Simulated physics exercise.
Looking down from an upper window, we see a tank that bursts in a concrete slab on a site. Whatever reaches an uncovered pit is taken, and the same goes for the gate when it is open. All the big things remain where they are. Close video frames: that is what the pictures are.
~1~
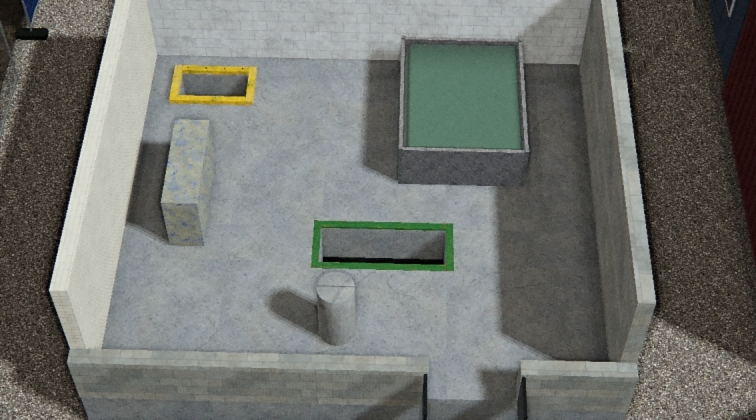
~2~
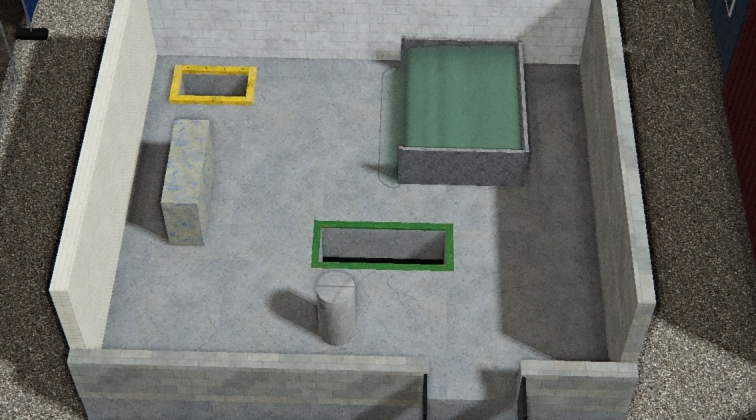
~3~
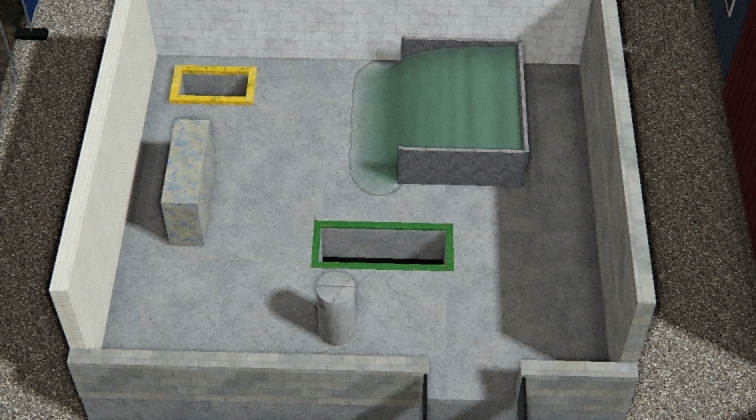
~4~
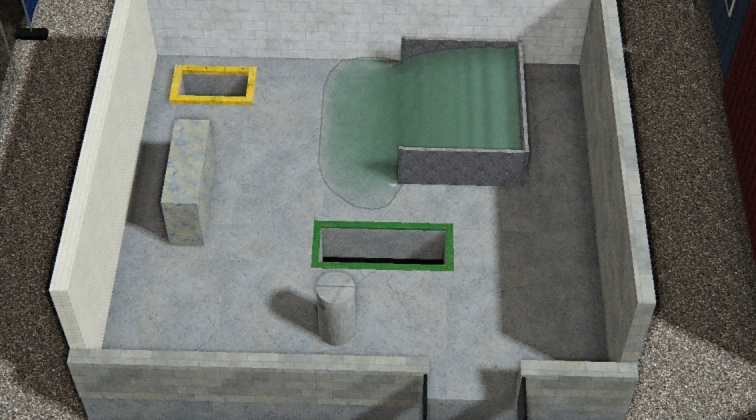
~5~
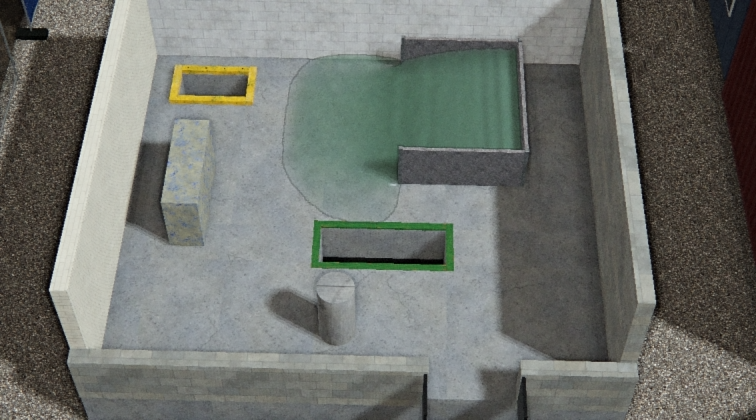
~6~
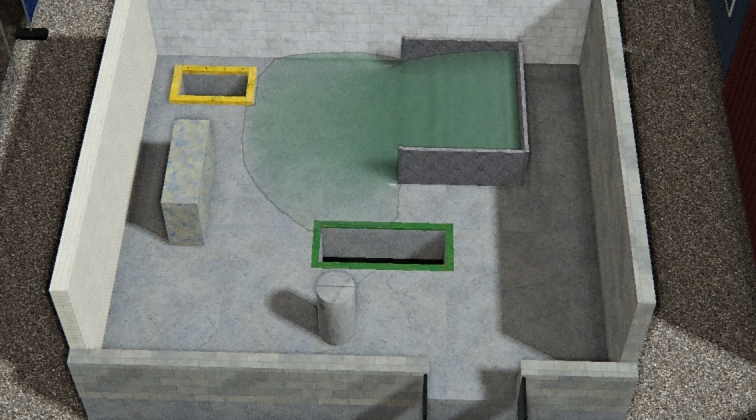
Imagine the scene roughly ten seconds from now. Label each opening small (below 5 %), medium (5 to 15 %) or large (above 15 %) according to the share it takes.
Gate: Small; yellow pit: Large; green pit: Medium.
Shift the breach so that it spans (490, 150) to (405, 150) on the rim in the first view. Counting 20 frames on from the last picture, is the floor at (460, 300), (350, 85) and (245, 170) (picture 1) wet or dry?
One after the other: Wet, clear, free of water.
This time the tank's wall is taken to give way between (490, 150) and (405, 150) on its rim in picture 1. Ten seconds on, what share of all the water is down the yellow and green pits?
For yellow it's about 0 per cent, and for green about 60 per cent.
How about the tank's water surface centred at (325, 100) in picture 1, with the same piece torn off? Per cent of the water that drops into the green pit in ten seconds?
Share for the green pit - 8 in a hundred.
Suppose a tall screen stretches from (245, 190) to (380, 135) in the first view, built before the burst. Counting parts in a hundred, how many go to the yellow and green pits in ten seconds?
Approximate split, yellow: 14 in a hundred; green: 15 in a hundred.
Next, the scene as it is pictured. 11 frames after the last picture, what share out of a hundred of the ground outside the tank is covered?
Roughly 45 percent, I'd say.
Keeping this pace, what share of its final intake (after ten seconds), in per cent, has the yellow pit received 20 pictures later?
My estimate is close to 80 per cent.
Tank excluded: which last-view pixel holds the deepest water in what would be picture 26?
Check roughly (148, 366).
A moment on, water covers 35 % of the floor; the gate 0 %, the yellow pit 2 %, the green pit 1 %.
Next, water covers 45 % of the floor; the gate 0 %, the yellow pit 8 %, the green pit 1 %.
Then, water covers 55 % of the floor; the gate 0 %, the yellow pit 18 %, the green pit 1 %.
Later, water covers 70 % of the floor; the gate 0 %, the yellow pit 23 %, the green pit 2 %.
In the end, water covers 90 % of the floor; the gate 1 %, the yellow pit 23 %, the green pit 12 %.
